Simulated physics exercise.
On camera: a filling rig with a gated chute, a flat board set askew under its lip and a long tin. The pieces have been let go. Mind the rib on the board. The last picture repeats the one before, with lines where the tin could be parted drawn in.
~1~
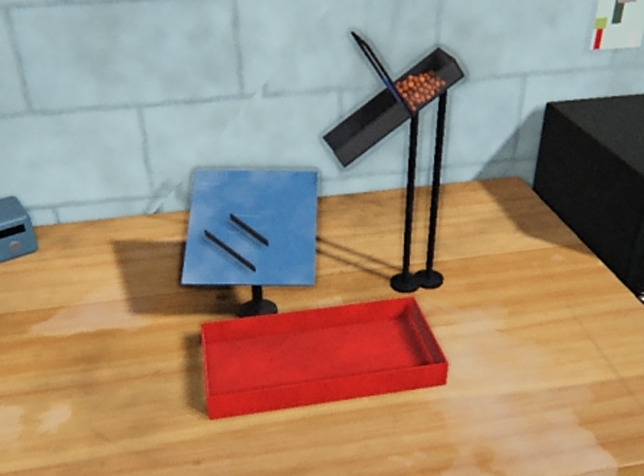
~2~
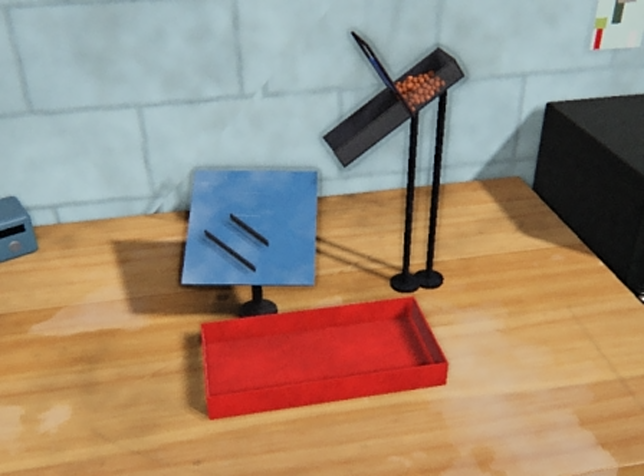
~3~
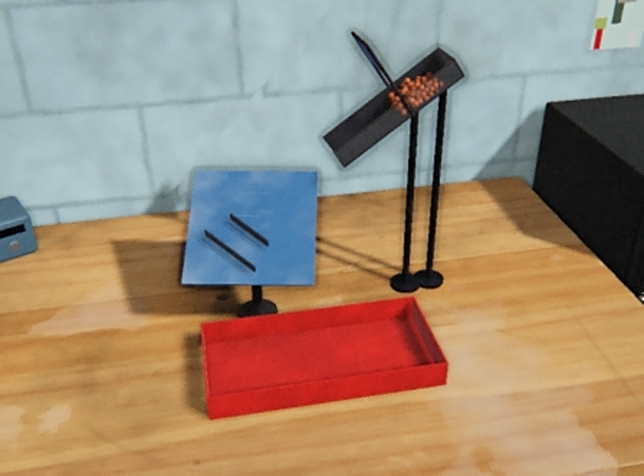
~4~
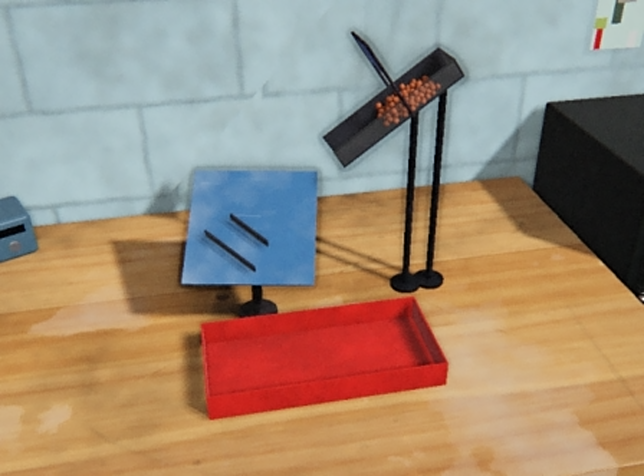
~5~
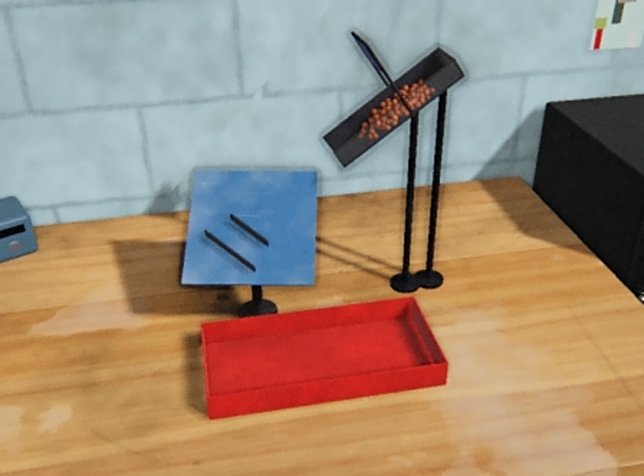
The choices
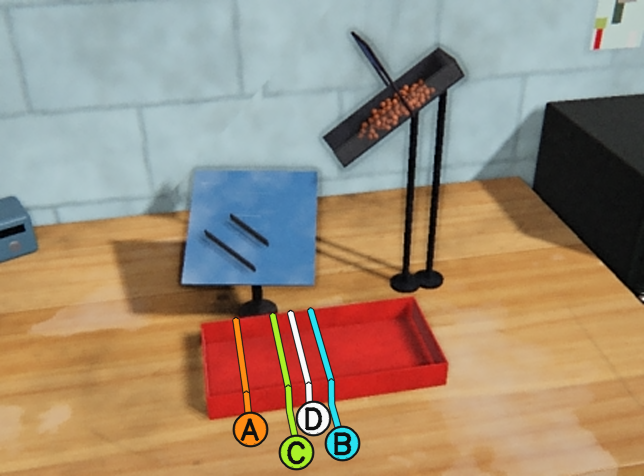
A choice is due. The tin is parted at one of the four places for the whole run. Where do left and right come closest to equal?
C works best here.
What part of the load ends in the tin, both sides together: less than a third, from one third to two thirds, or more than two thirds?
It is more than two thirds.
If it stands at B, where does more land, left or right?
The left side.
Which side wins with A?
Right.
On the marked copy, line A crosses the front rim at (246, 392); line B crosses the front rim at (331, 380); line C crosses the front rim at (288, 386); line D crosses the front rim at (308, 383).
With A, of what is caught, none at all on the left of the divider, the whole lot on the right.
With B, of what is caught, all but a few on the left of the divider, only a few on the right.
With C, of what is caught, close to half on the left of the divider, close to half on the right.
With D, of what is caught, all but a few on the left of the divider, a small share on the right.
